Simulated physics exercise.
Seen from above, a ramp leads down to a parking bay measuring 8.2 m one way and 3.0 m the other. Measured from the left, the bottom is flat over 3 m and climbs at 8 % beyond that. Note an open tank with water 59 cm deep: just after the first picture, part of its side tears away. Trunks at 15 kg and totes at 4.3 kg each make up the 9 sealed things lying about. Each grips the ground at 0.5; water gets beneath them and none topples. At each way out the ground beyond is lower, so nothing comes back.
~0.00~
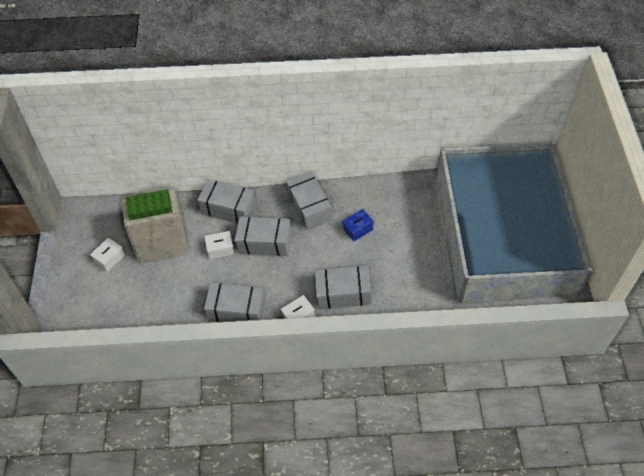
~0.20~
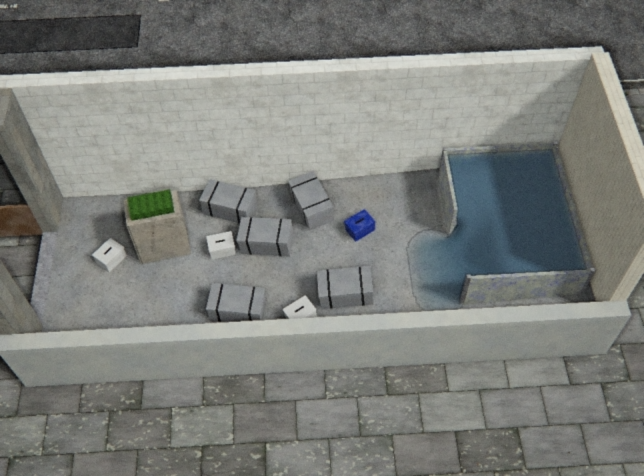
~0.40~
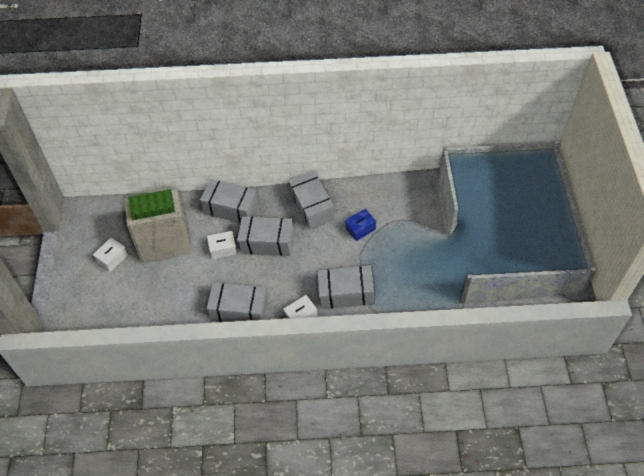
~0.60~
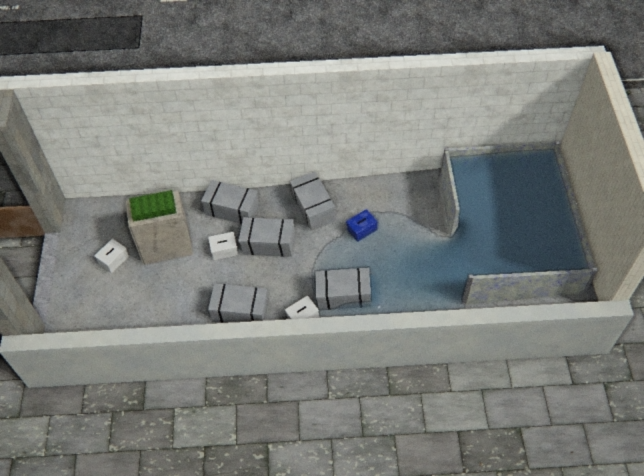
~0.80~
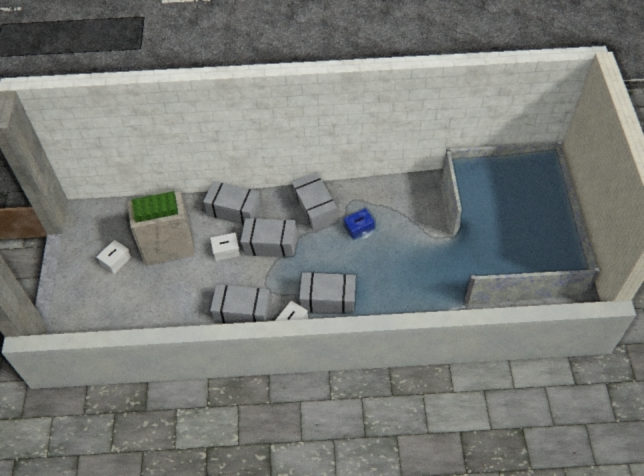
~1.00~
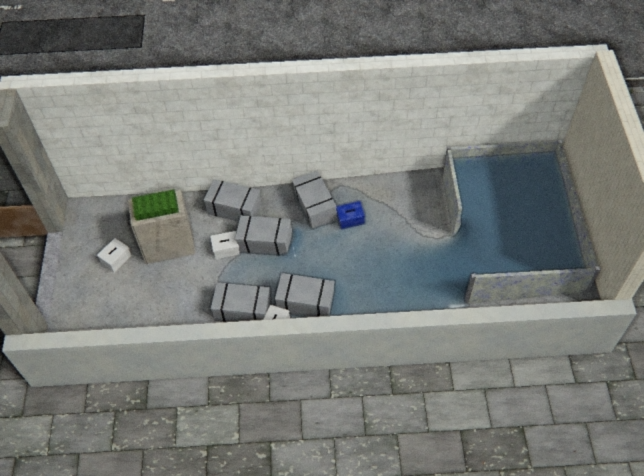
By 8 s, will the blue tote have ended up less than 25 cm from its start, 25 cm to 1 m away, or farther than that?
The blue tote ends up 25 cm to 1 m away.
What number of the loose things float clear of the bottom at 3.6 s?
At that time the total is 5.
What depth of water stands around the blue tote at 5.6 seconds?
I'd put it at about 0 cm.
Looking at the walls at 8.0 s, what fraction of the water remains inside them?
44 %.
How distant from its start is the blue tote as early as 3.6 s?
Some 60 cm from the start.
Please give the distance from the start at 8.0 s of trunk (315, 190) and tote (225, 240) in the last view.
Going in order, that's 80 cm then 100 cm.
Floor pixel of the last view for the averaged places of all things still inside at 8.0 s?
Near (221, 214).
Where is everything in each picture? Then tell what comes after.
In the first picture, the blue tote at (359, 221), on the bottom; water covers 3.8 m2; 0 of 9 have shifted.
In the second picture, the blue tote at (361, 221) rests on the ground; water covers 4.8 m2; 0 of 9 have shifted.
In the third picture, the blue tote at (362, 221), on the bottom; water covers 6.1 m2; 0 of 9 have shifted.
In the fourth picture, the blue tote at (363, 221) rests on the ground; water covers 7.6 m2; 1 of 9 have shifted.
In the fifth picture, the blue tote at (360, 220) rests on the ground, 8 cm from its start; 9.0 m2 under water; 3 of 9 have shifted.
In the sixth picture, the blue tote at (351, 211), on the bottom, 29 cm from its start; 10.2 m2 under water; 4 of 9 have shifted.
After 1.6 s the blue tote is near (350, 194), 0.6 m from its start, aground; 0 of 9 are out; 3 afloat.
After 3.6 s the blue tote is near (350, 193), 0.6 m from its start, aground; 2 of 9 are out; 5 afloat.
After 5.6 s the blue tote is near (350, 193), 0.6 m from its start, aground; 2 of 9 are out; 4 afloat.
After 8.0 s the blue tote is near (350, 193), 0.6 m from its start, aground; 3 of 9 are out; 4 afloat.
